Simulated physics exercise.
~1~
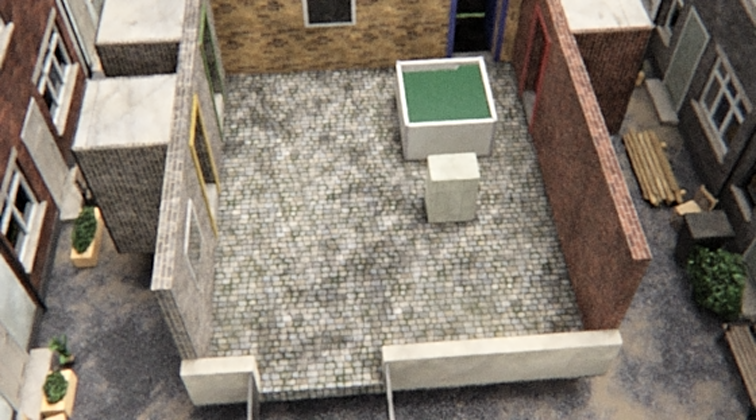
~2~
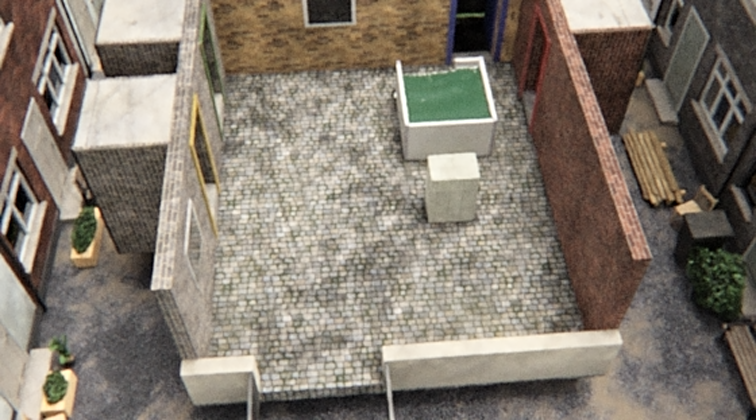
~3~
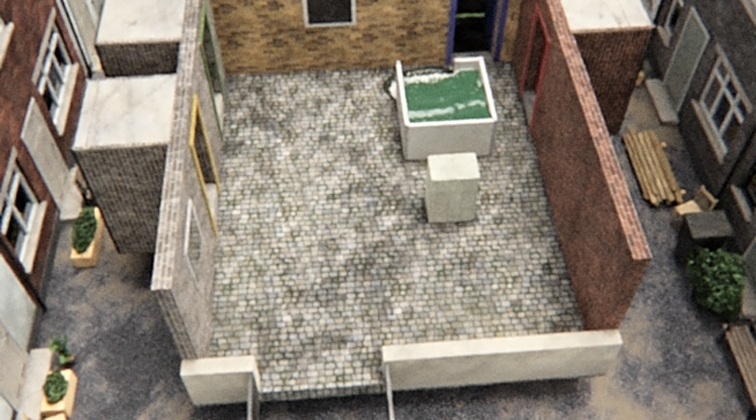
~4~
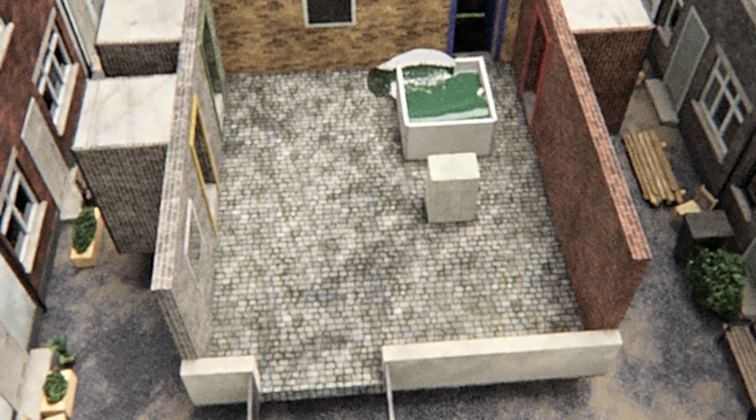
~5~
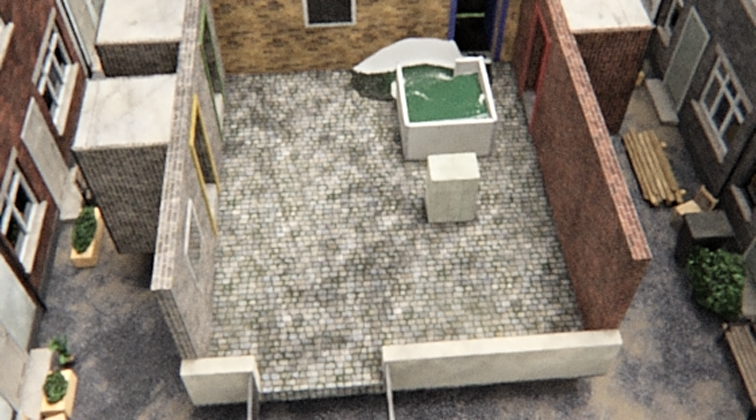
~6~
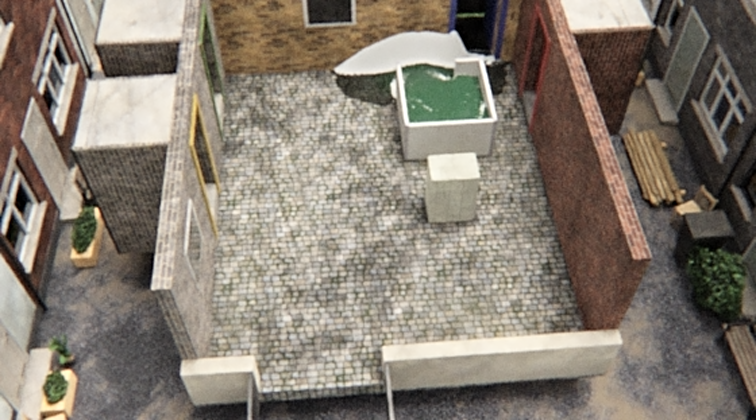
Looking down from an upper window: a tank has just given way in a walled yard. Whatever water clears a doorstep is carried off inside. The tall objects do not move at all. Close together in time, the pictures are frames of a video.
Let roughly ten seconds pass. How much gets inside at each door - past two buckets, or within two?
Result: Green door: Not over the line on that one; red door: Not over the line on that one; yellow door: Not over the line on that one; blue door: Over the line on that one.
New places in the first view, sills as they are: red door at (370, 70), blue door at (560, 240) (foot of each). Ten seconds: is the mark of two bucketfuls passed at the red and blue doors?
Looking at it, red door tops the limit, and blue door fails to reach the limit.
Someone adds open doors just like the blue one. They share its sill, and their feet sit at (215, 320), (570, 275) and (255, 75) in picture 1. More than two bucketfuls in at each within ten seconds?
First stays short of it, second stays short of it, third crosses the line.
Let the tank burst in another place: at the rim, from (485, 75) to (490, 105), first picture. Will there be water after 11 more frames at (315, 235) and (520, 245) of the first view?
Log: Point 1 unreached; point 2 inundated.
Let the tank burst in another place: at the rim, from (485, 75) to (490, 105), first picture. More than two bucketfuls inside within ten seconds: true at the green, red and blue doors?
Checking each in turn: Green falls below the cutoff, red clears the cutoff, blue clears the cutoff.
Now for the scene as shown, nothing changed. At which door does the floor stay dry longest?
Result: The yellow door.
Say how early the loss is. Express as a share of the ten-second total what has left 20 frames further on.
My guess would be around 25 percent.
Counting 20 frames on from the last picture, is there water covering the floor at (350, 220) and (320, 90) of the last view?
First spot spared, second spot soaked.
A moment on, water covers 15 % of the floor; the green door not reached, the red door wet at the sill, nothing in, the yellow door not reached, the blue door over two buckets in.
Next, water covers 30 % of the floor; the green door wet at the sill, nothing in, the red door wet at the sill, nothing in, the yellow door not reached, the blue door over two buckets in.
Then, water covers 50 % of the floor; the green door wet at the sill, nothing in, the red door wet at the sill, nothing in, the yellow door wet at the sill, nothing in, the blue door far over two buckets in.
Later, water covers 85 % of the floor; the green door wet at the sill, nothing in, the red door wet at the sill, nothing in, the yellow door wet at the sill, nothing in, the blue door far over two buckets in.
In the end, water covers 95 % of the floor; the green door wet at the sill, nothing in, the red door wet at the sill, nothing in, the yellow door wet at the sill, nothing in, the blue door far over two buckets in.
